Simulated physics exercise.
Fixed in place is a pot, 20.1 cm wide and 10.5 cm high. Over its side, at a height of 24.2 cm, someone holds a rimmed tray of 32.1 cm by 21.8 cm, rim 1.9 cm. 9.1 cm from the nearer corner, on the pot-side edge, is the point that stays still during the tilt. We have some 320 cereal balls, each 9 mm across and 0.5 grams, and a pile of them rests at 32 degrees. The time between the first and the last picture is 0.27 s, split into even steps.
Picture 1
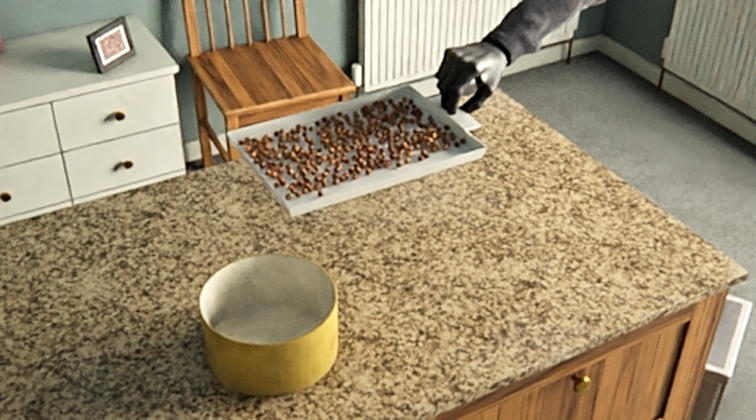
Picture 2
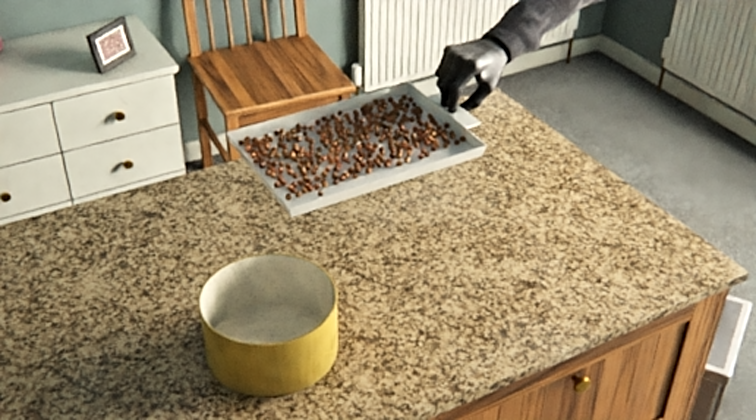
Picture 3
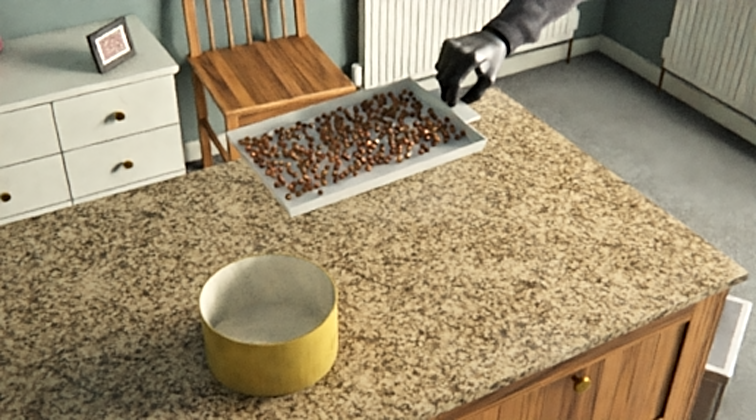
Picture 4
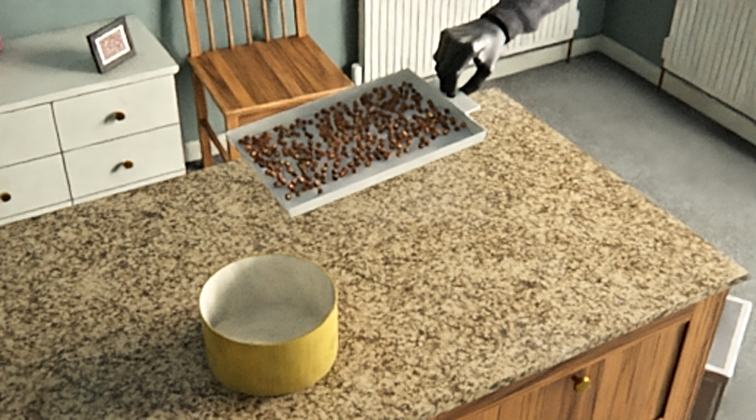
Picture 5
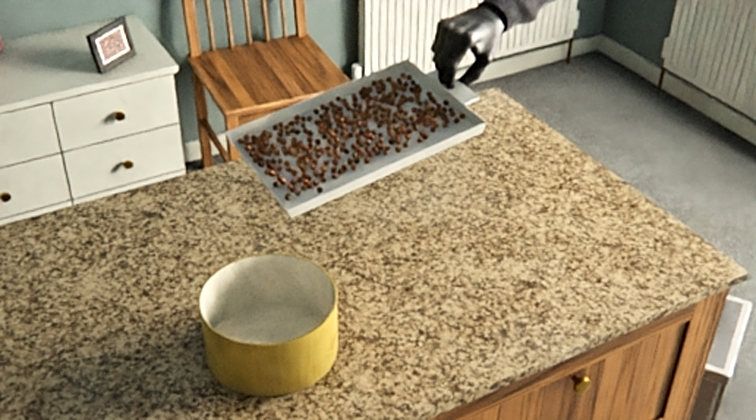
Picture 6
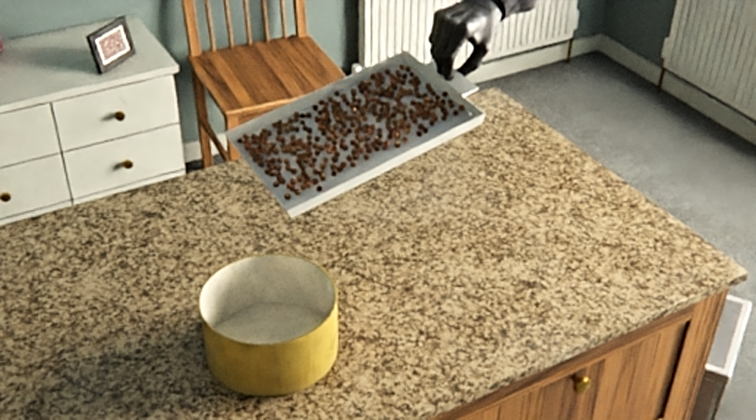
Gloved hand slowly raising the far right end of a shallow tray of small brown balls above a speckled counter with a yellow pot.
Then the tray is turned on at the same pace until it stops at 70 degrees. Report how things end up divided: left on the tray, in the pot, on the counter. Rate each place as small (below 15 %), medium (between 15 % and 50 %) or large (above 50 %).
Tray - large; pot - small; counter - small.
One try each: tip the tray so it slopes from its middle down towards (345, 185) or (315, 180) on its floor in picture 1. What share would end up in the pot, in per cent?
About 5 and 15 per cent.
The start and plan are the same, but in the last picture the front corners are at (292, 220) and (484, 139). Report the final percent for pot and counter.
Final per cent - pot 5, counter 5.
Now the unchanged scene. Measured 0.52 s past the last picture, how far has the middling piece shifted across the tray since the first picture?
By then it sits near 10 cm from where it began.
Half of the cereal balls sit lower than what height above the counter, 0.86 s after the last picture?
Around 28 cm up.
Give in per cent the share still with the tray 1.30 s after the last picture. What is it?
Roughly 90 per cent.
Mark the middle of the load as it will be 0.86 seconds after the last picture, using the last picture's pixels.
(270, 152) or thereabouts.
Then, 0.52 s after the last picture, tilt 39 degrees; the tray holds 100 %, the pot 0 %.
Then, 0.86 s after the last picture, tilt 58 degrees; the tray holds 95 %, the pot 0 %.
Then, 1.30 s after the last picture, tilt 70 degrees; the tray holds 90 %, the pot 5 %.
In the end, tray 90 %, pot 5 %, counter 5 %.
